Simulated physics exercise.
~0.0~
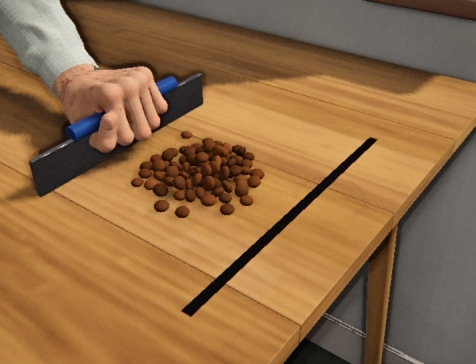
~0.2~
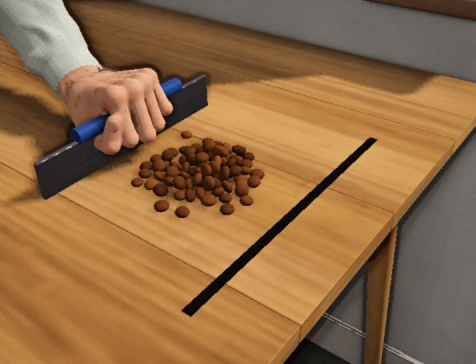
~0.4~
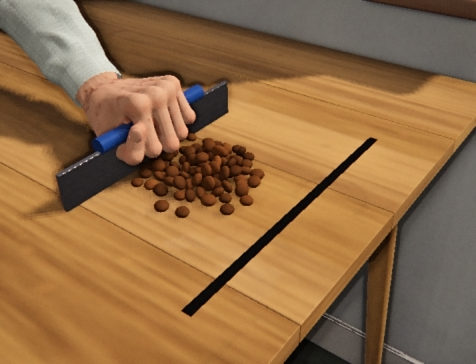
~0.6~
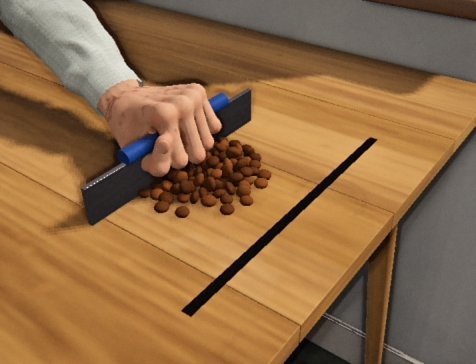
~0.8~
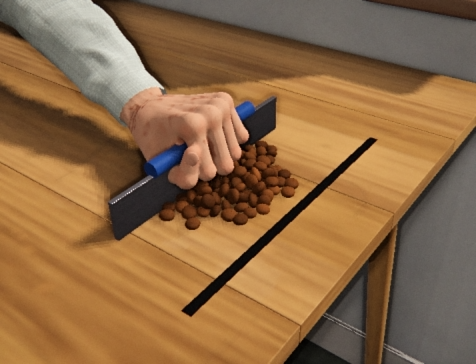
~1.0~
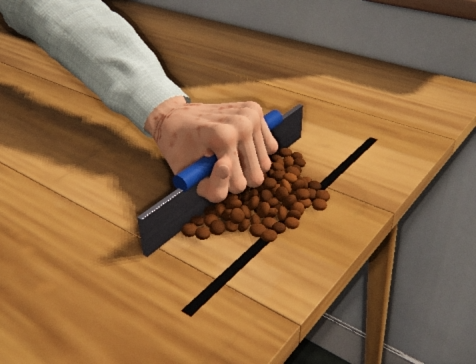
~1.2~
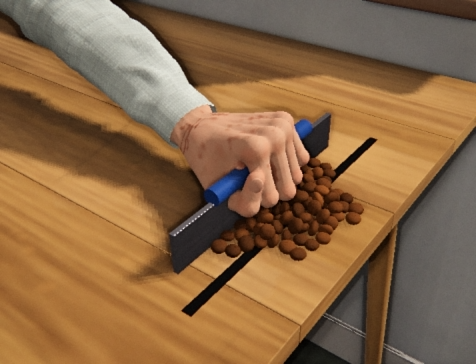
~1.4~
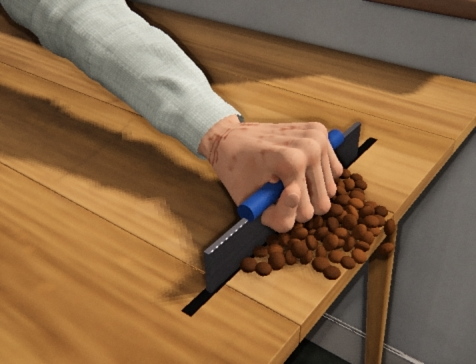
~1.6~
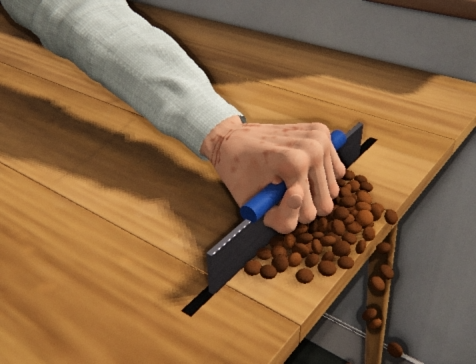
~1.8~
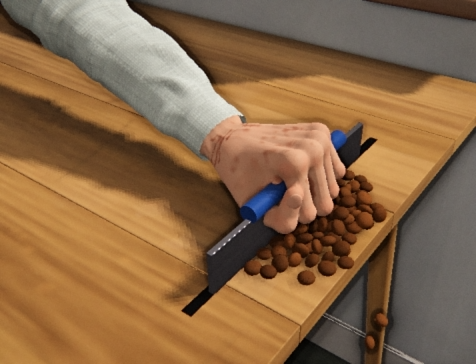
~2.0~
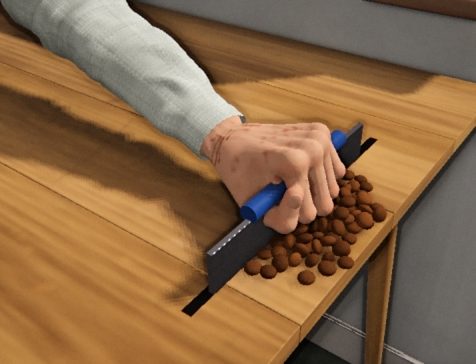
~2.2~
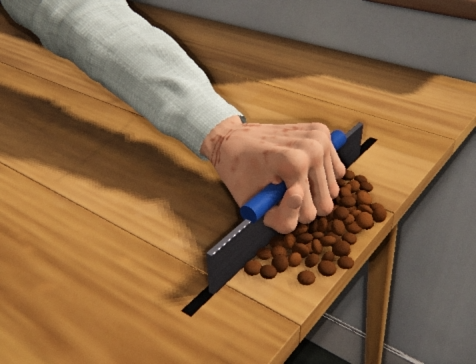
A hand sweeps brown pellets rightward with a scraper, stopping at black tape as some fall.
